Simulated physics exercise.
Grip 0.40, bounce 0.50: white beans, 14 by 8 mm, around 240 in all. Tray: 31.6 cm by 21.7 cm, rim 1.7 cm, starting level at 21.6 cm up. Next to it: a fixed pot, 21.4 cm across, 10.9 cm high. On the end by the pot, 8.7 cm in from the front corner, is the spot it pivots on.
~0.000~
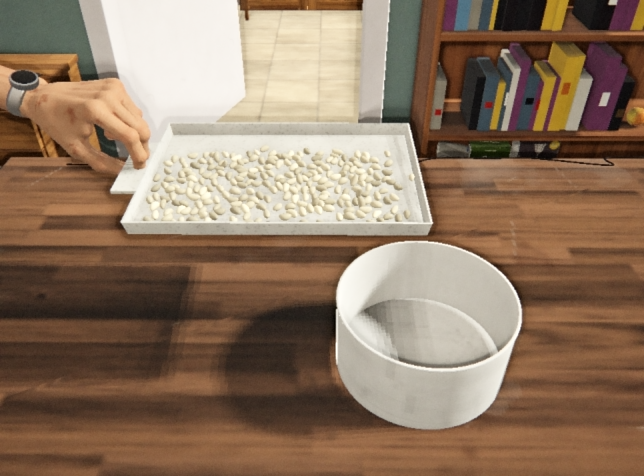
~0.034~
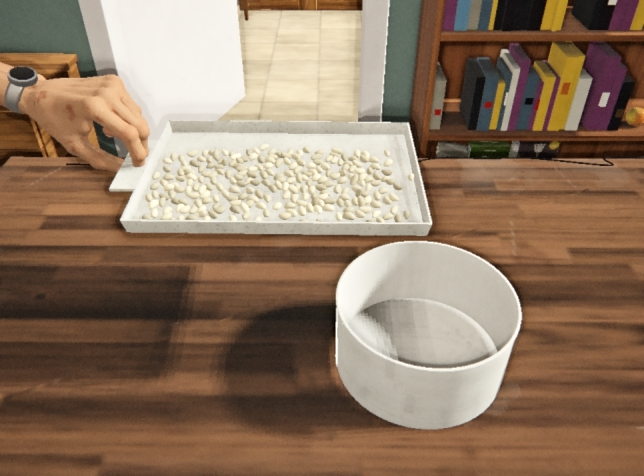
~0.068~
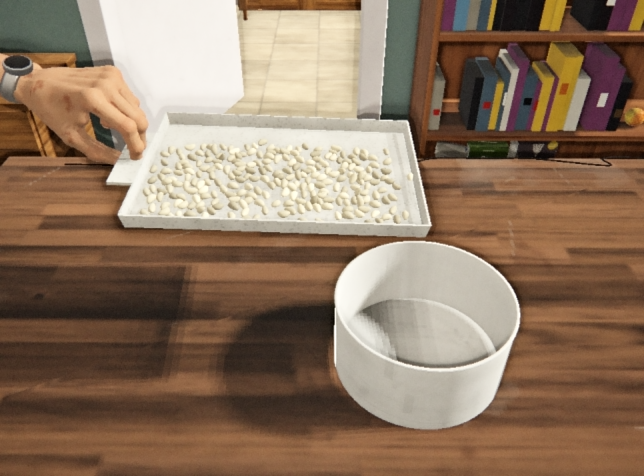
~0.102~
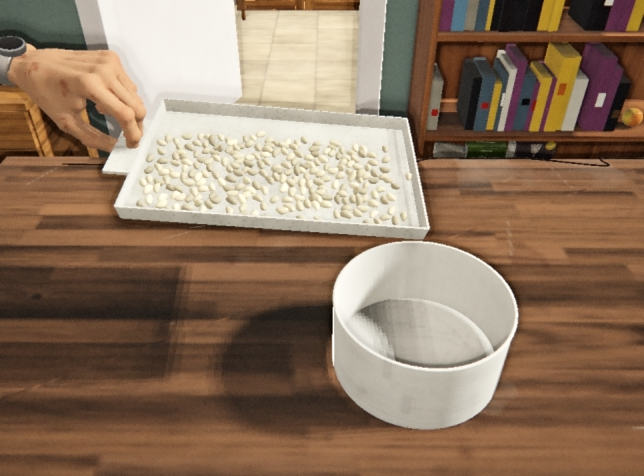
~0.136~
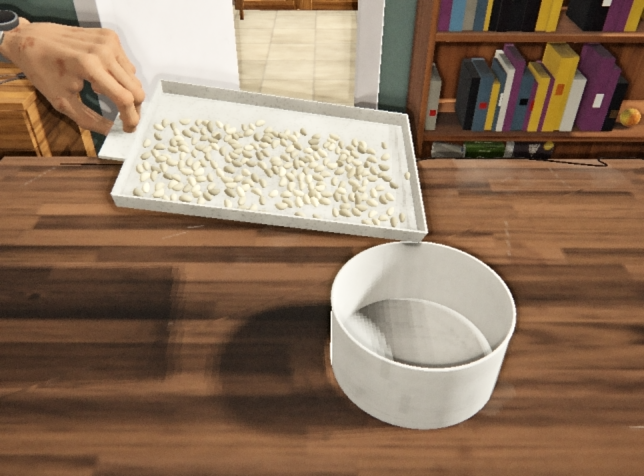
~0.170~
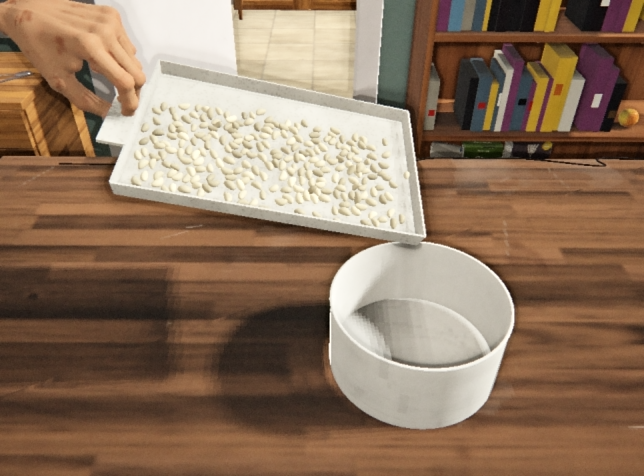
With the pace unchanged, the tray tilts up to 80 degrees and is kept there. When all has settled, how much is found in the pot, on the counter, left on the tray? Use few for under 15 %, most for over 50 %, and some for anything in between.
Pot: Most, counter: Few, tray: Few.
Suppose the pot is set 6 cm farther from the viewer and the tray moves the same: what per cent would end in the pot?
Estimated share: Around 75 in a hundred.
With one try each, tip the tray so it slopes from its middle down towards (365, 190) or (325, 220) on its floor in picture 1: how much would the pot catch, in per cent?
About 70 and 75 per cent.
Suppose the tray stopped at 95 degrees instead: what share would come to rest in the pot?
100 %.
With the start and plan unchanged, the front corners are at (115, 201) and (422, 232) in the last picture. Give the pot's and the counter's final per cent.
Pot 90, counter 0.
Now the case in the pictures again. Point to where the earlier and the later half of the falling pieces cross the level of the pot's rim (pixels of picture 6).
First half close to (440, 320), second half close to (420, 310).
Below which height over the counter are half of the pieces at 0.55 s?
Roughly 24 centimetres, give or take.
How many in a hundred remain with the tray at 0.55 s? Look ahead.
Estimate: Near 100 in a hundred.
After 0.40 s, tilt 49 degrees; the tray holds 100 %, the pot 0 %.
Then, at 0.55 s, tilt 70 degrees; the tray holds 100 %, the pot 0 %.
Then, at 0.83 s, tilt 80 degrees; the tray holds 15 %, the pot 85 %.
At rest (2.1 s), pot 95 %, counter 0 %, tray 5 %.
